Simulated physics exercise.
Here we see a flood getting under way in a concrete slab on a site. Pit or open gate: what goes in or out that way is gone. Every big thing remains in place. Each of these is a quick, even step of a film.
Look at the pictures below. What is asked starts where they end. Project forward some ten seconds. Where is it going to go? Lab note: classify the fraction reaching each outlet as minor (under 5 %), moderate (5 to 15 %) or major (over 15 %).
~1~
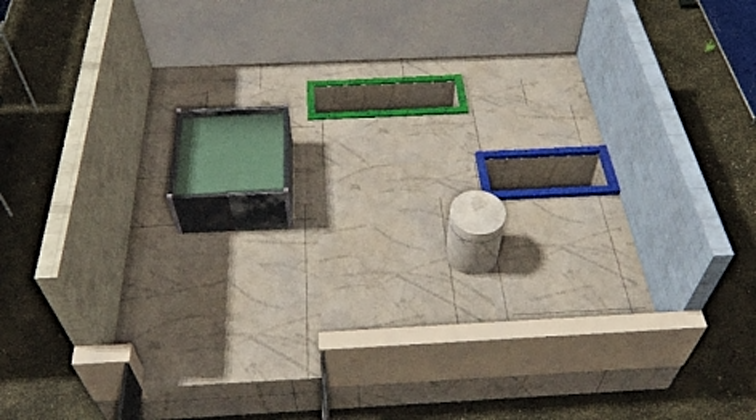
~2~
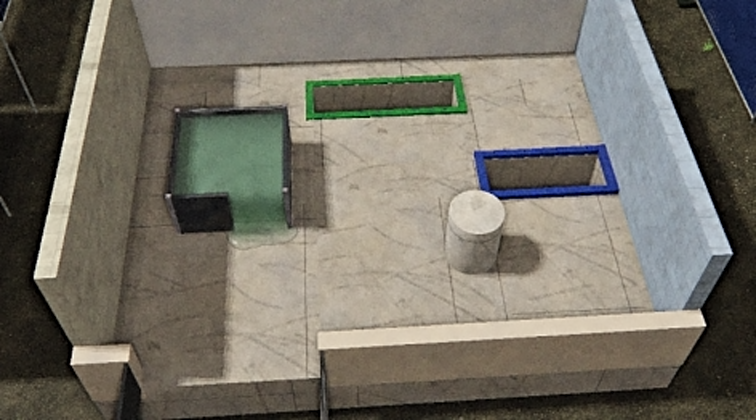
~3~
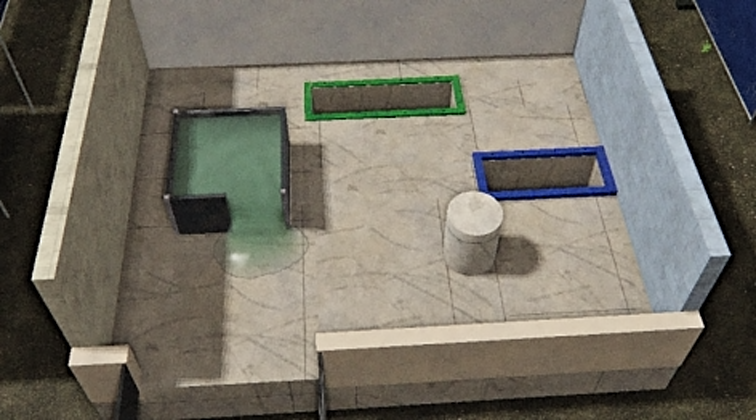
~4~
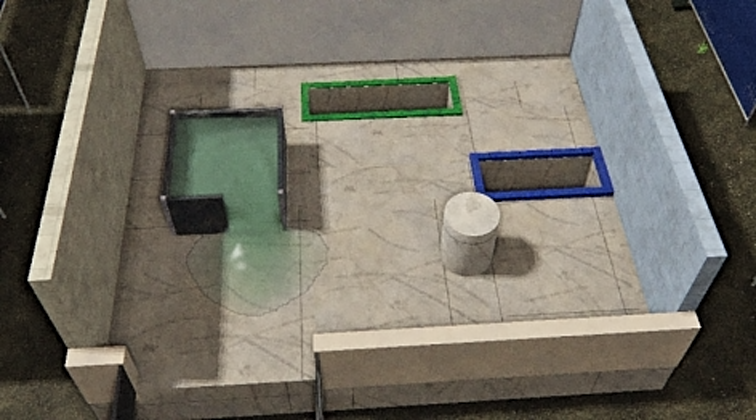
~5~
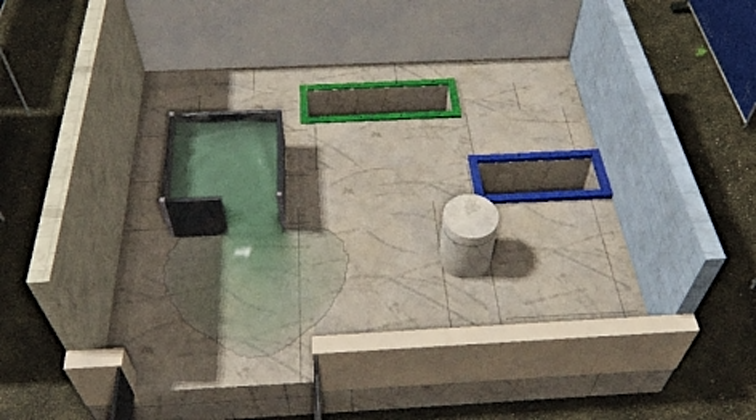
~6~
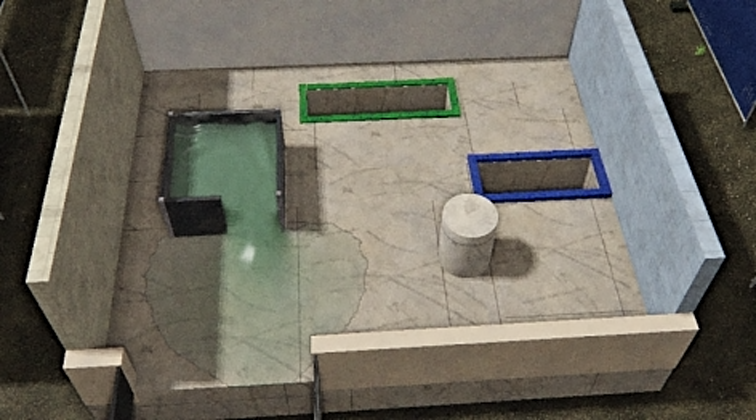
Fractions by outlet: Gate major; green pit minor; blue pit minor.
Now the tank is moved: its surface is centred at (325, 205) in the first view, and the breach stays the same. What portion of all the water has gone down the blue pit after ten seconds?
I'd put the blue pit at 6 % of the whole.
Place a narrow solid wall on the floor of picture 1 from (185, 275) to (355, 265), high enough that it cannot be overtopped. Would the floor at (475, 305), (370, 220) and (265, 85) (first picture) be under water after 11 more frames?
In turn: Awash, covered, not flooded.
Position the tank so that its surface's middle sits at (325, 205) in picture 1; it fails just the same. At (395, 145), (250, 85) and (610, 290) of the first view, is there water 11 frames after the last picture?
Outcome, in sequence: Unwetted, unwetted, wetted.
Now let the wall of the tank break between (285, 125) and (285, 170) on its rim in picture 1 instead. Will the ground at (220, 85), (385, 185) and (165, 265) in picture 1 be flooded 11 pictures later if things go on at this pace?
In the order asked: Out of reach, sodden, out of reach.
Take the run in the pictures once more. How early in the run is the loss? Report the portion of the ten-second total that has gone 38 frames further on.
I make it 85 per cent.
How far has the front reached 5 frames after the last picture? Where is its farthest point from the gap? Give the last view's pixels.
Somewhere near (448, 356).
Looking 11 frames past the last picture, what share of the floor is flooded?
My estimate is close to 30 per cent.
A moment on, water covers 25 % of the floor; the gate 8 %, the green pit 0 %, the blue pit 0 %.
Next, water covers 30 % of the floor; the gate 21 %, the green pit 0 %, the blue pit 0 %.
Then, water covers 35 % of the floor; the gate 33 %, the green pit 0 %, the blue pit 0 %.
Later, water covers 40 % of the floor; the gate 46 %, the green pit 0 %, the blue pit 0 %.
In the end, water covers 45 % of the floor; the gate 55 %, the green pit 0 %, the blue pit 0 %.
